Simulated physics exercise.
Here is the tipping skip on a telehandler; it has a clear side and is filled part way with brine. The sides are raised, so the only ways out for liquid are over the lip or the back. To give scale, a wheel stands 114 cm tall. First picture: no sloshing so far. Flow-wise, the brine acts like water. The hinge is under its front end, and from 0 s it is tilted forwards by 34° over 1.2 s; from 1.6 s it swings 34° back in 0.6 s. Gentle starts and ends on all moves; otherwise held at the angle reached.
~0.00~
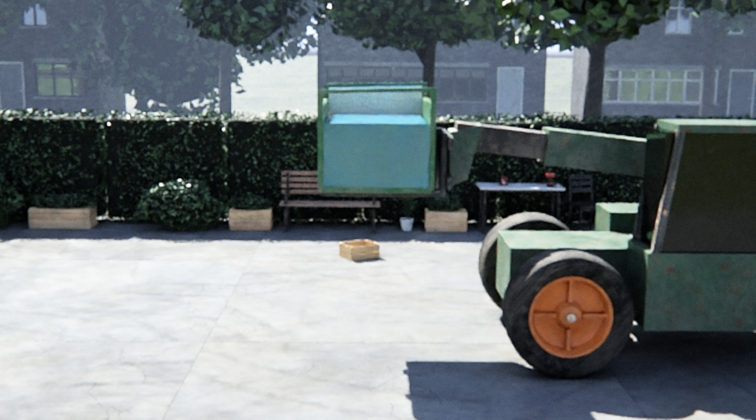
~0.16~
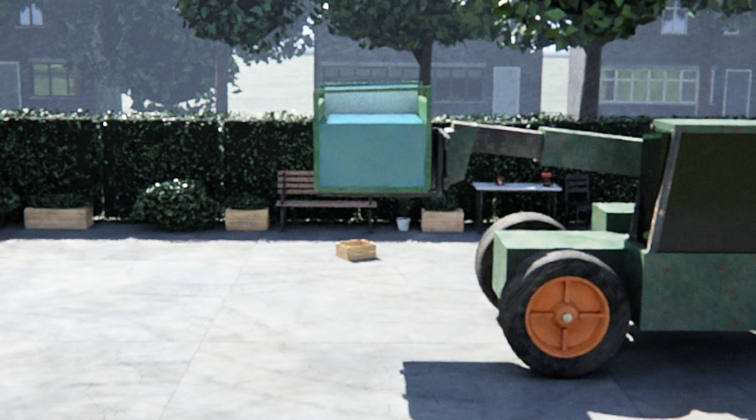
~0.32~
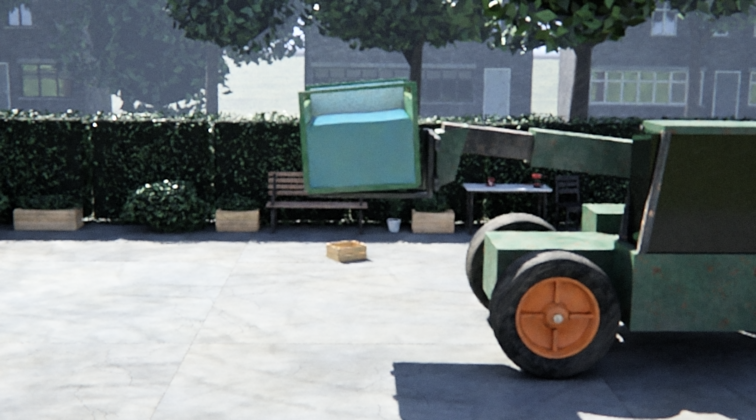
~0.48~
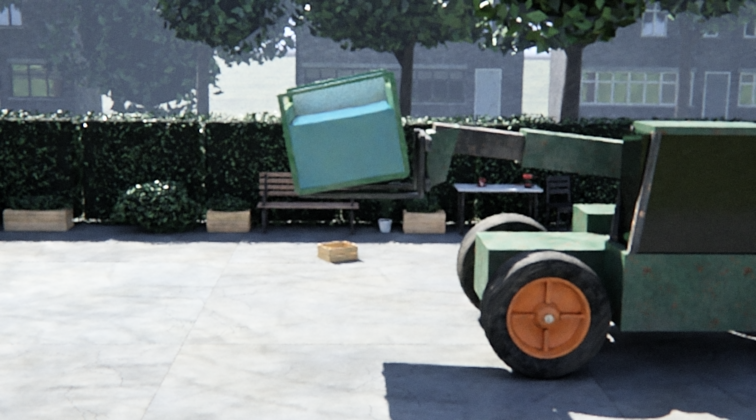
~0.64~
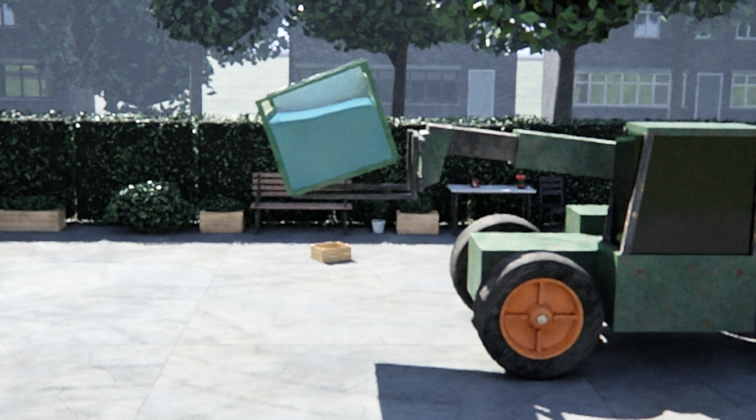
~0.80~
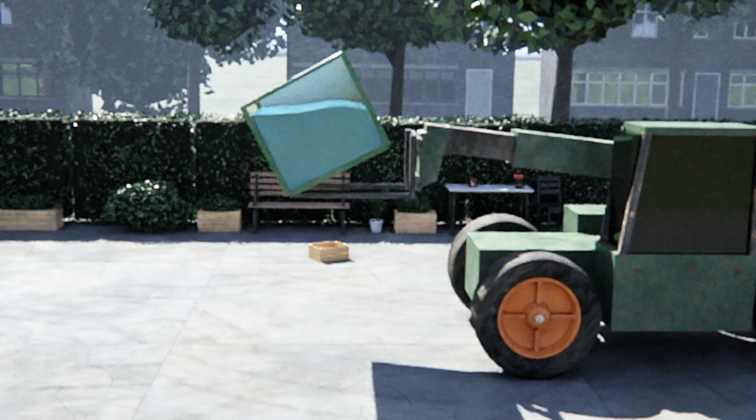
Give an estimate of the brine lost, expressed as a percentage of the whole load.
Roughly 25 per cent of the load is lost.
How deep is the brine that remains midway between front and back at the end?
It settles at around 38 cm at the middle.
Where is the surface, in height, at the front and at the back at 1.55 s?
Around 72 cm toward the front, with 16 cm behind.
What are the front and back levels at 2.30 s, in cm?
Front level 34 cm, back level 64 cm.
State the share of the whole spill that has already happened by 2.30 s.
By that time, around 100 percent of it is out.
Then, 1.55 s in, the skip is at 34° forwards, the surface stands 72 cm on the front, 16 cm on the back; the loss stands at 21 per cent, over the front.
Then, 2.30 s in, the surface stands 34 cm on the front, 64 cm on the back; the loss stands at 25 per cent, over the front.
Then, 3.00 s in, the surface stands 65 cm on the front, 35 cm on the back; the loss stands at 25 per cent, over the front.
Then, 5.09 s in, the loss stands at 25 per cent, over the front, 179 of 704 litres.
